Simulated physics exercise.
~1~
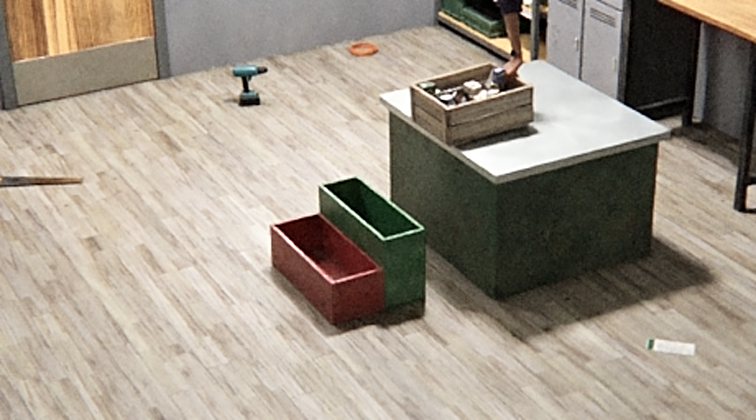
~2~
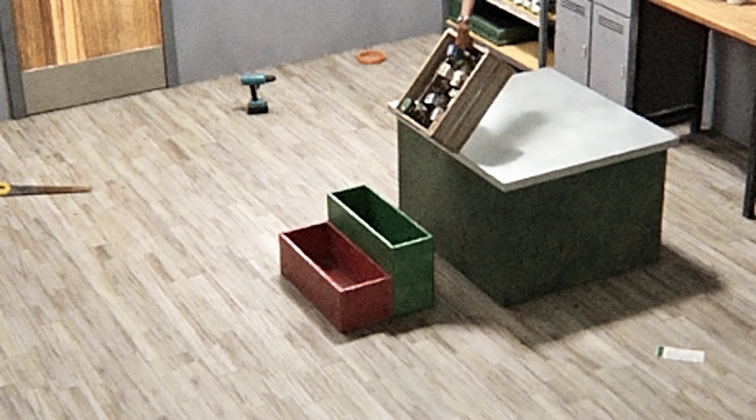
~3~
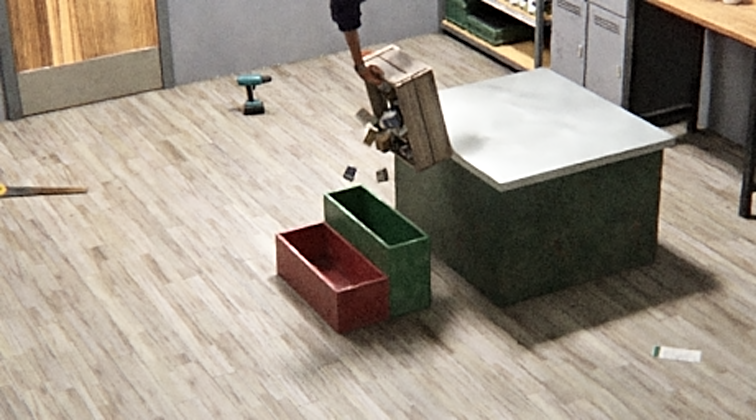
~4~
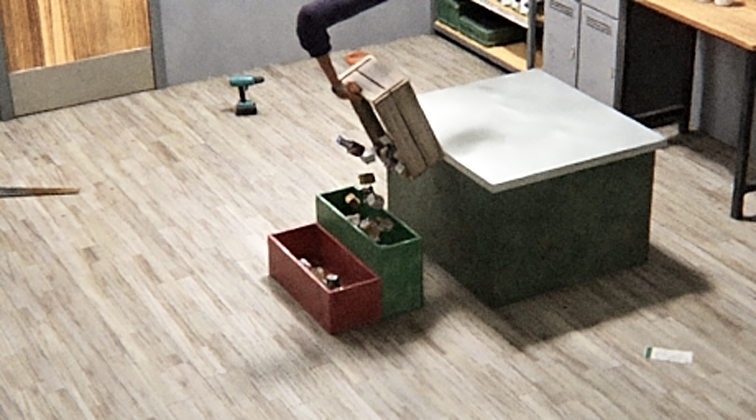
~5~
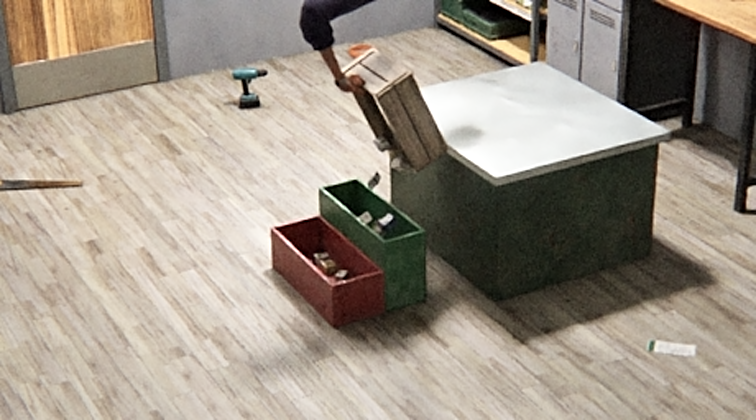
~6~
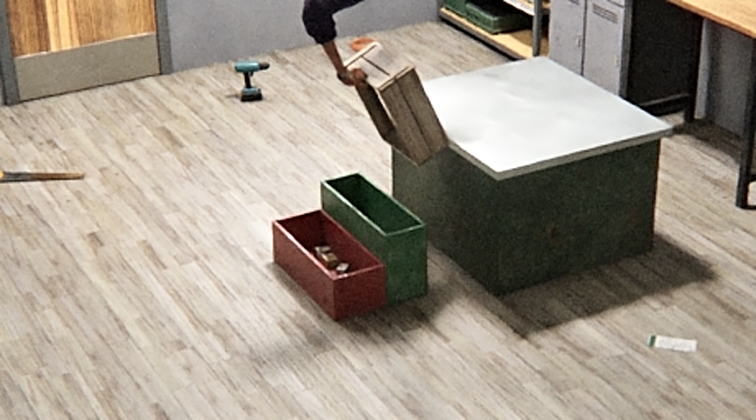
The clip opens on a workshop where a hand reaches a wooden crate full of small cartons, set on a pale-topped green bench above an empty green bin and a red box. The hand raises the crate's far side, tilting it toward the bins. It tips past upright at the bench's edge, and the first cartons tumble out. More spill down in a loose stream, landing in both containers. The flow thins to a few last pieces while the arm holds the crate steeply tipped. Finally nothing falls, some cartons show inside the red box, and none are visible on the floor.
